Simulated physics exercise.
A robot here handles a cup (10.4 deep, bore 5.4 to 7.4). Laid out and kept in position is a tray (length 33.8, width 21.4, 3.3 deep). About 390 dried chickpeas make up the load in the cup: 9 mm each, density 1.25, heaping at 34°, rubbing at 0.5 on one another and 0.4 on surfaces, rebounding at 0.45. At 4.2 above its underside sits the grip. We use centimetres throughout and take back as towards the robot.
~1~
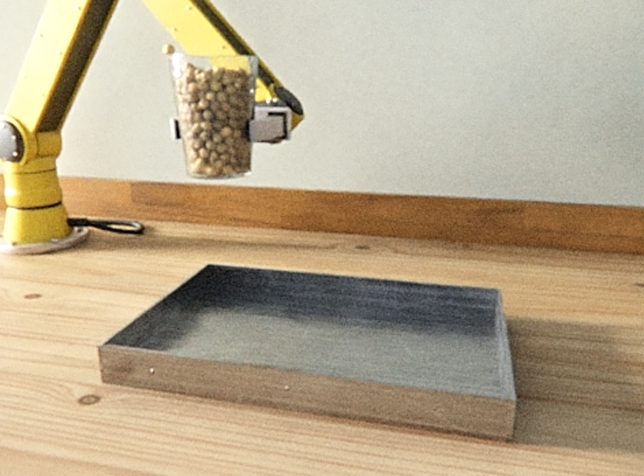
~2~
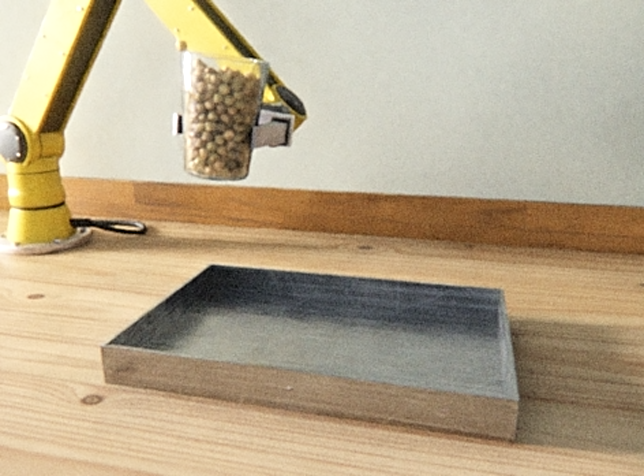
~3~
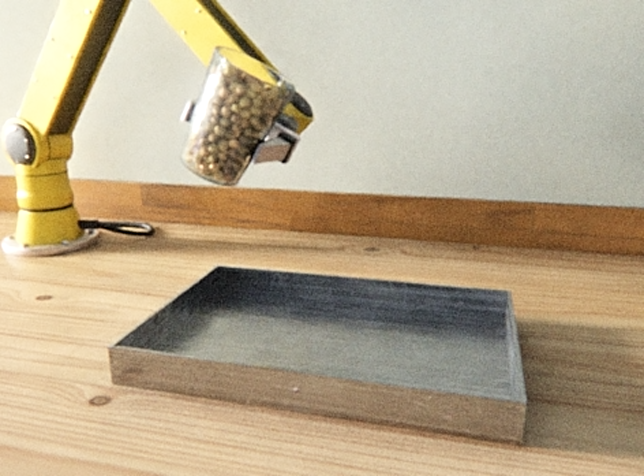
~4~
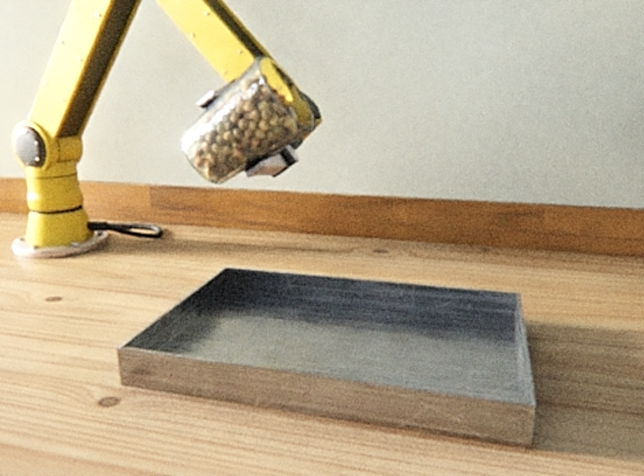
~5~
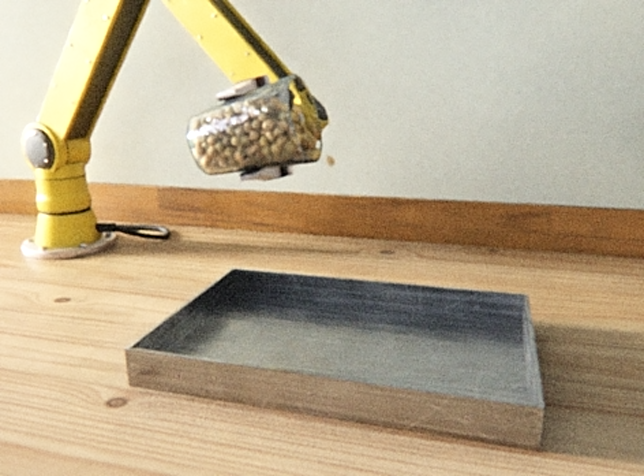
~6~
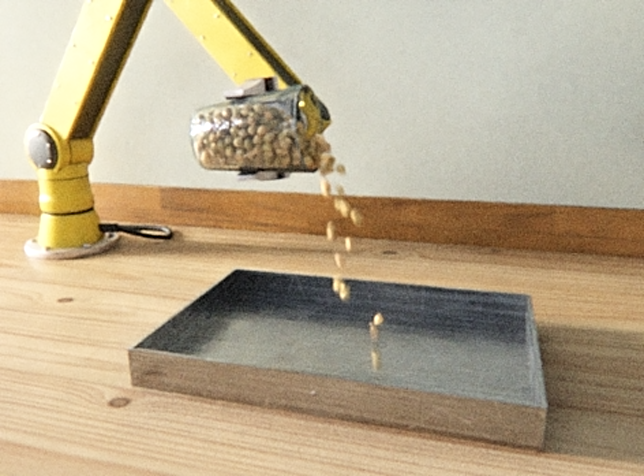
On a wooden tabletop, a yellow robot arm tilting a clear cup of dried chickpeas, a thin stream falling into a metal tray.
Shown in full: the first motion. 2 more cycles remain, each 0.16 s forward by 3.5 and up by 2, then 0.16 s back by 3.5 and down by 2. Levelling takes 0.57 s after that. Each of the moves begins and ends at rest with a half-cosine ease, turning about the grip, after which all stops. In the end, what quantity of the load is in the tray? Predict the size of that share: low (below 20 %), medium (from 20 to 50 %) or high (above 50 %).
Predicted share: High.
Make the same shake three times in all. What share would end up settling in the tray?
Then roughly 80 percent.
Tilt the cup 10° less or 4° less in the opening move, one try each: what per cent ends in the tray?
About 45 and 60 %.
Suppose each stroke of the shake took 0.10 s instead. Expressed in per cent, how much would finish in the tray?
It would be some 95 %.
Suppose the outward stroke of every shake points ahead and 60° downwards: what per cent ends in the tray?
I'd say close to 35 per cent.
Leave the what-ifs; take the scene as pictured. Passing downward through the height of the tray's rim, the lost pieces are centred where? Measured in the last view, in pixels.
I'd put it somewhere near (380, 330).
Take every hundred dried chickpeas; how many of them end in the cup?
About 30 %.
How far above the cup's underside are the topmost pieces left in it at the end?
Around 5.5 cm up.
Then, 0.48 s after the last picture, tilted 84° forward, highest piece 24 above the table; 211 in the cup, 179 in the tray, 2 in flight or on a rim.
Then, 0.97 s after the last picture, tilted 32° forward, highest piece 25 above the table; 274 in the tray, 114 in the cup, 2 on the table or floor, 2 in flight or on a rim.
Then, 1.41 s after the last picture, level, highest piece 22 above the table; 277 in the tray, 113 in the cup, 2 on the table or floor.
Then, 2.46 s after the last picture, level, highest piece 22 above the table; 277 in the tray, 113 in the cup, 2 on the table or floor.
Final count, 277 in the tray, 113 in the cup, 2 on the table or floor. That is 71 % in the tray.
